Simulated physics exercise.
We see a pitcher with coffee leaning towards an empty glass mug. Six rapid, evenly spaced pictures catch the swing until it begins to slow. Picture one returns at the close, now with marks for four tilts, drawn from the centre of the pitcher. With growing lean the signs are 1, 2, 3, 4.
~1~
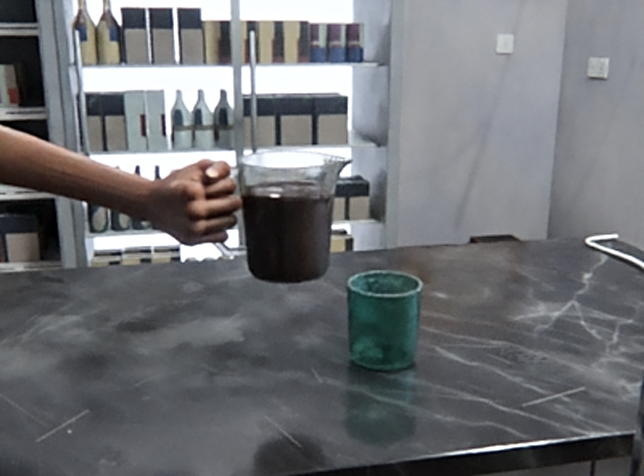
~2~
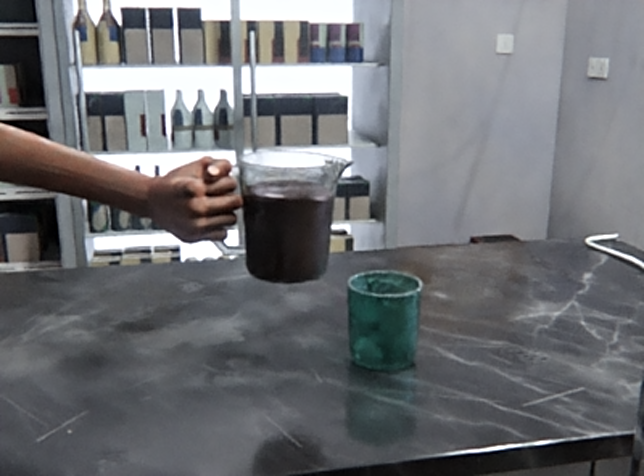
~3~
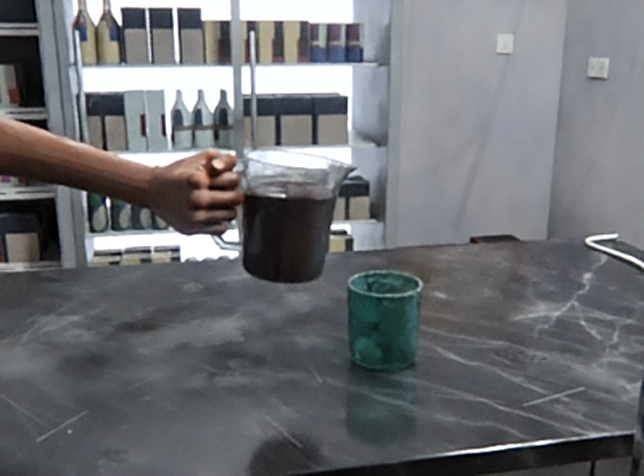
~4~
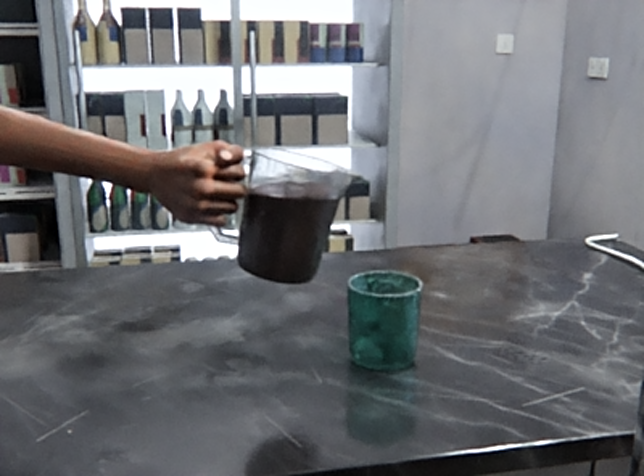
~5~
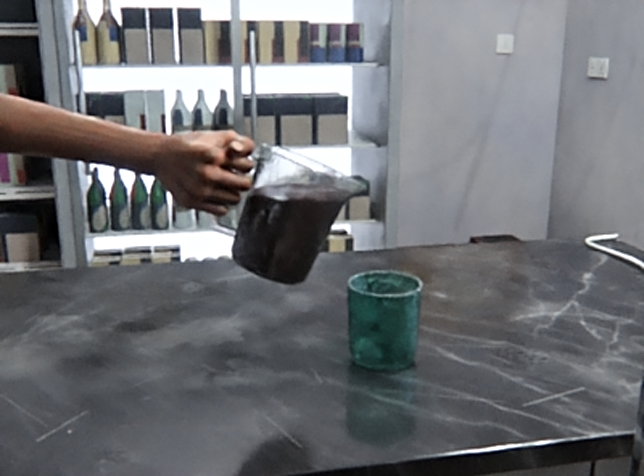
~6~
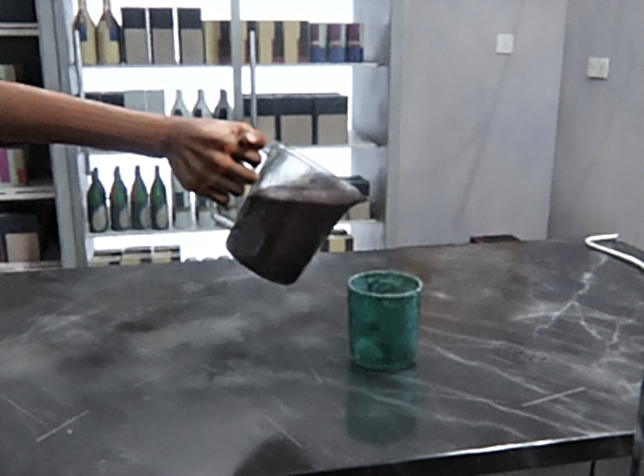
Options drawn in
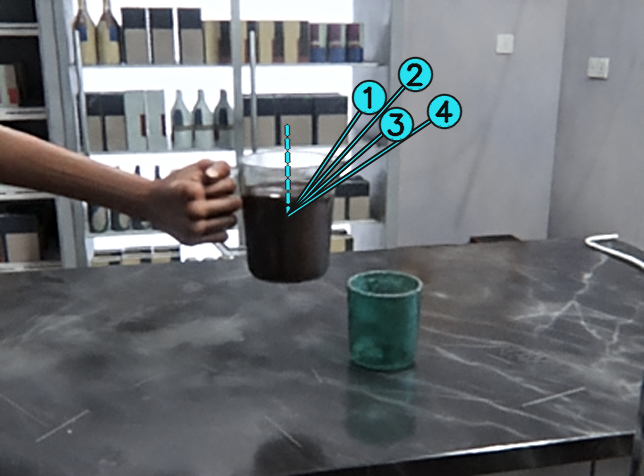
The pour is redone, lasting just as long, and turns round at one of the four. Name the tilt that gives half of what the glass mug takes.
4 beats the others.
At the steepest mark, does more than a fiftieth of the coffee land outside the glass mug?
No.
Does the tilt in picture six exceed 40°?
No, it does not.
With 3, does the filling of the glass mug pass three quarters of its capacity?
No, less.
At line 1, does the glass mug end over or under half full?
Under.
On the marked copy, 1 at (359, 112); 2 at (404, 86); 3 at (382, 134); 4 at (430, 120).
For line 1, the glass mug ends with about 8 % of what it can hold.
For line 2, the glass mug ends with about 19 % of what it can hold.
For line 3, the glass mug ends with about 33 % of what it can hold.
For line 4, the glass mug ends with about 51 % of what it can hold.
